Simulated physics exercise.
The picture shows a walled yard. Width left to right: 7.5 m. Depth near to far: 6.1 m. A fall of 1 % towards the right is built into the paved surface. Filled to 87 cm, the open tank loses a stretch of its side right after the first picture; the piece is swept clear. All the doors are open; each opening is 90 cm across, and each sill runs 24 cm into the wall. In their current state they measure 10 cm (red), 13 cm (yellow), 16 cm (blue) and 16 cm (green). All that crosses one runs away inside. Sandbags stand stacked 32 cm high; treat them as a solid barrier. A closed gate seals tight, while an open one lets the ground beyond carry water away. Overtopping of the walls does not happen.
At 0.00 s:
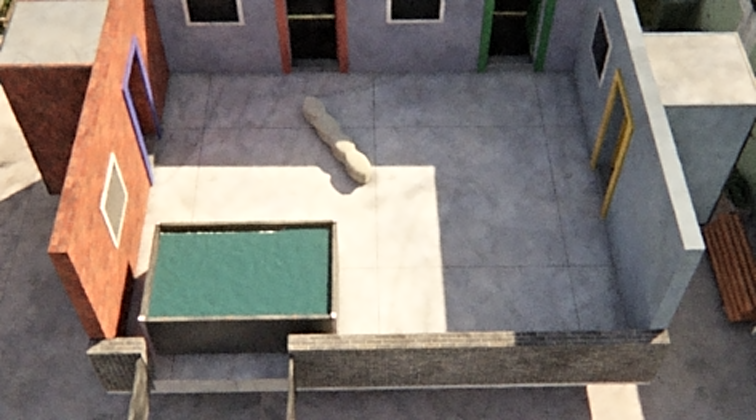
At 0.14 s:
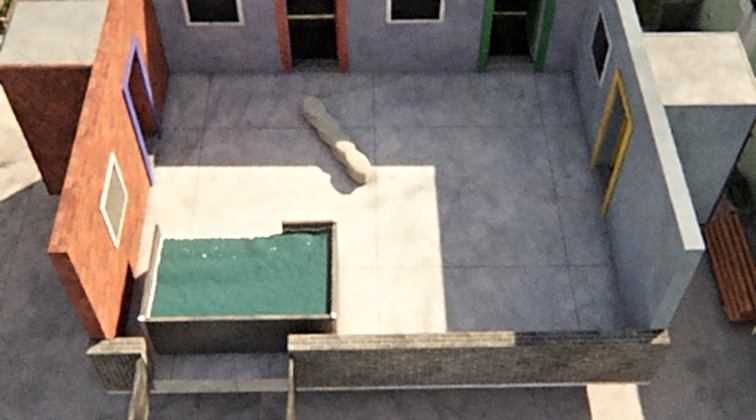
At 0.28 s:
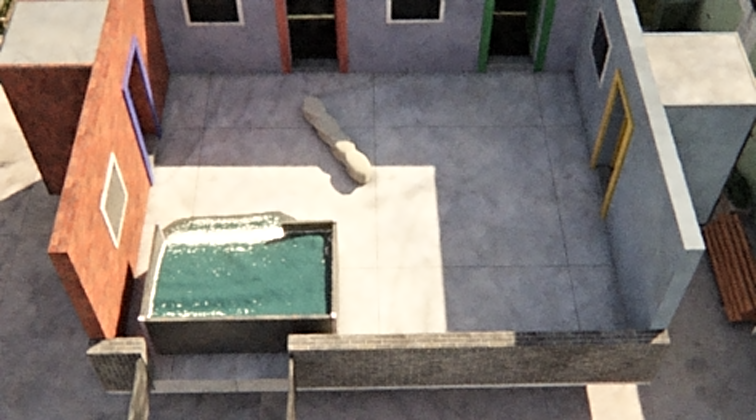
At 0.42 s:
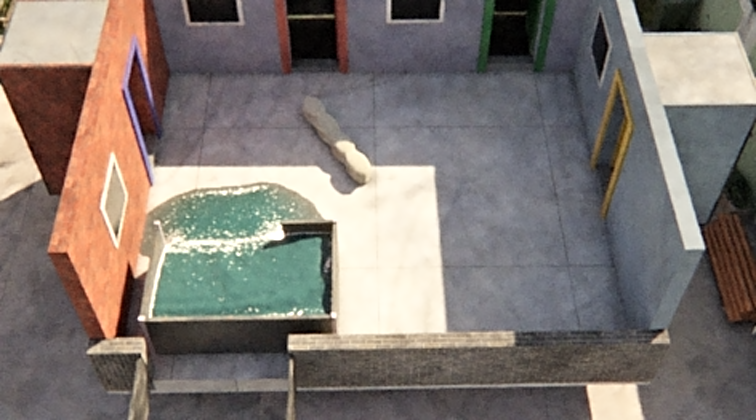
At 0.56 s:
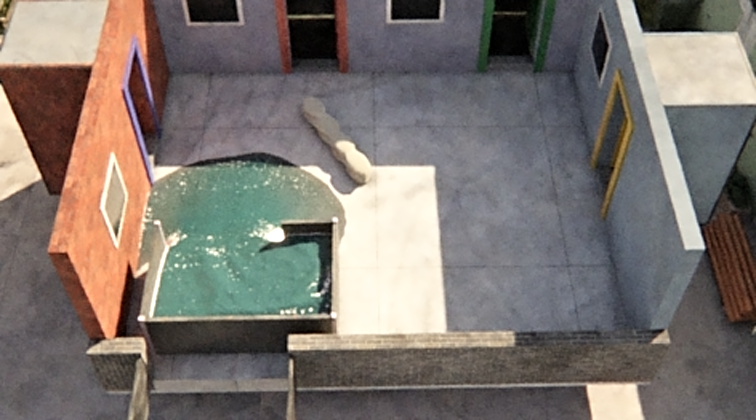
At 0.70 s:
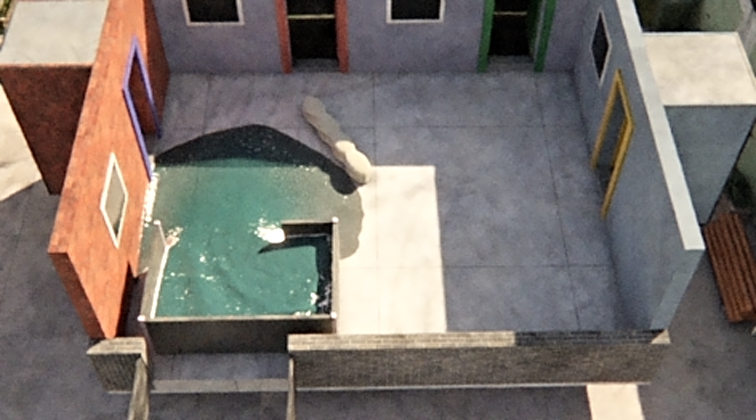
Green water pours through a gap in the far side of an open tank in a walled yard, spreading in a widening rounded sheet across the pale paving, then onto the grey floor beside the low stacked sandbags.
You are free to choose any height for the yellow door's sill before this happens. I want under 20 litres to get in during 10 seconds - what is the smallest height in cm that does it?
You would need about 7.5 cm.
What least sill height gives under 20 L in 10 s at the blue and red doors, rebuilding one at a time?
You'd want some 20 cm at blue and some 24 cm at red.
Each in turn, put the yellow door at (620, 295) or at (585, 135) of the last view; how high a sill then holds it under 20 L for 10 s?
In turn: About 14.5 cm, about 14.0 cm.
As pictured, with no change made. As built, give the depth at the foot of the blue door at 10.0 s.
It works out to about 5.5 centimetres deep.
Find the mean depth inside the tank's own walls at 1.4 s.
The mean depth is roughly 44 cm.
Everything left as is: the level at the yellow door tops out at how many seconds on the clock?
Peak time: Around 6.5 s.
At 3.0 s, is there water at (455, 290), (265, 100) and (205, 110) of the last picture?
One by one: Clear, drenched, drenched.
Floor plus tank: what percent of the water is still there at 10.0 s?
Roughly 92 per cent of the water.
After 1.4 s water covers 30 % of the floor, deepest (38 cm) near (197, 253); it has not reached the yellow door.
After 3.0 s water covers 45 % of the floor, deepest (41 cm) near (183, 121); it has not reached the yellow door.
After 10.0 s water covers 95 % of the floor, deepest (18 cm) near (576, 214); 9 cm at the yellow door, 0 litres in over its 13 cm sill.
At the yellow door as built, the water arrived by 4.8 s and peaked near 12 cm at 6.4 s.
With a sill of 6.5 cm, 30 litres would have come in within the 10 s; with 9 cm, 9 litres. So under 20 litres takes about 7.5 cm.
